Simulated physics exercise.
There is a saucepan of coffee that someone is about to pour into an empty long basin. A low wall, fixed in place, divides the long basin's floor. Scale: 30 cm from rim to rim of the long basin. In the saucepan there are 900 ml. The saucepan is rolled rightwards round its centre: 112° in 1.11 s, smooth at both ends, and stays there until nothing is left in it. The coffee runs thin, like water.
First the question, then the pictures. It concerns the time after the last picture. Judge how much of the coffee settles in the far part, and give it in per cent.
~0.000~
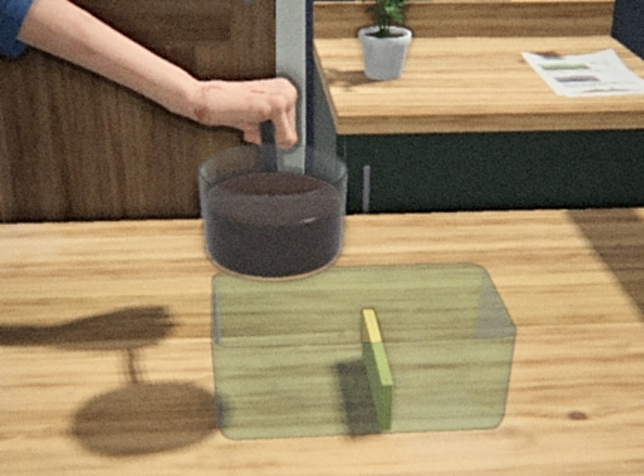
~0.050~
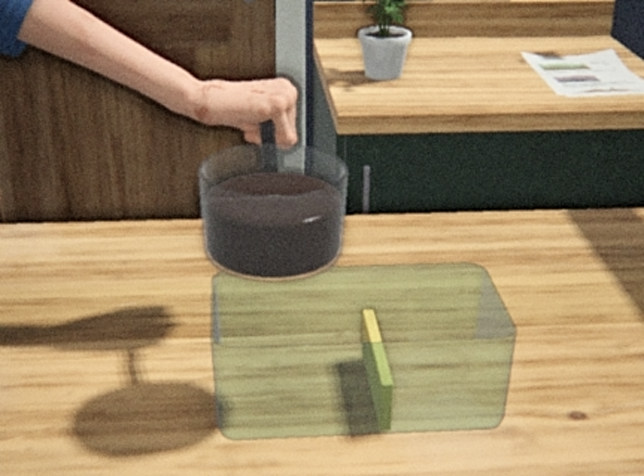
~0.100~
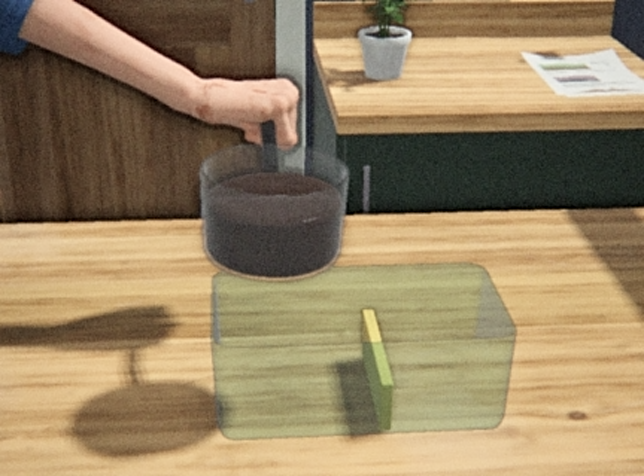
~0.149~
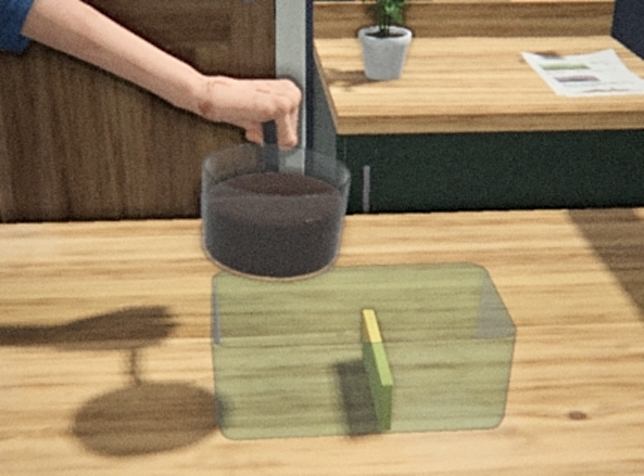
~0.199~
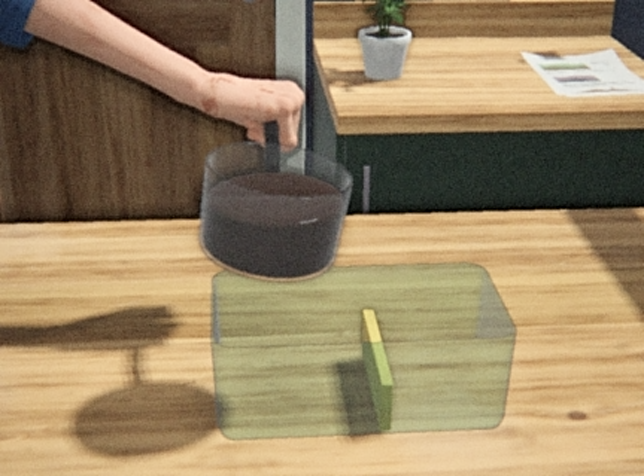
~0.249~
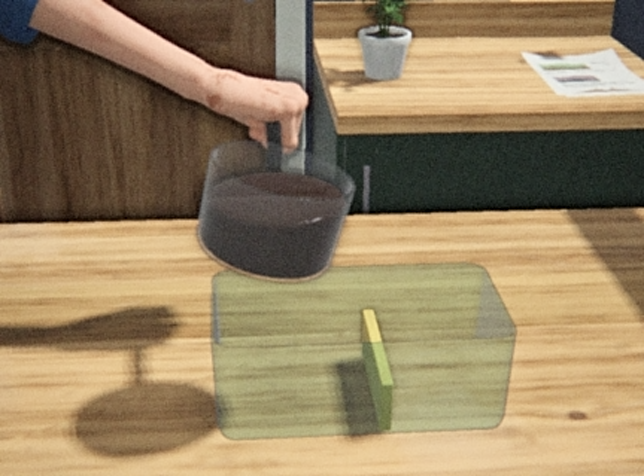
Some 60 per cent settles in the far part.
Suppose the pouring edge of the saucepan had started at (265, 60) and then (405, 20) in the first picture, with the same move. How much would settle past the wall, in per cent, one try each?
The first try gives 10 percent and the second 75 percent.
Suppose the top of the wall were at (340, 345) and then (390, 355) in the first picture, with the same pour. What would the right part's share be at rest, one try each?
I'd say 95 percent on the first go, 50 percent on the next.
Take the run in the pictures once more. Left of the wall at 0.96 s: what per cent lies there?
20 %.
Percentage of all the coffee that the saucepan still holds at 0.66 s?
I reckon about 68 in a hundred is still held.
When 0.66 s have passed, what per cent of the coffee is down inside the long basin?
About 9 per cent.
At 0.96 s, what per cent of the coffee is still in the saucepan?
Close to 12 percent of the whole amount.
Then, 0.66 s in, the tilt is 72° and 68 per cent is still to pour, 1 is left of the wall and 8 right of it.
Then, 0.96 s in, the tilt is 107° and 13 per cent is still to pour, 20 is left of the wall and 60 right of it.
Then, 1.27 s in, the tilt is 112° and 0 per cent is still to pour, 39 is left of the wall and 60 right of it.
Then, 1.61 s in, the tilt is 112° and 0 per cent is still to pour, 39 is left of the wall and 60 right of it.
Finally, 39 per cent lies left of the wall, 60 right of it and 1 outside.
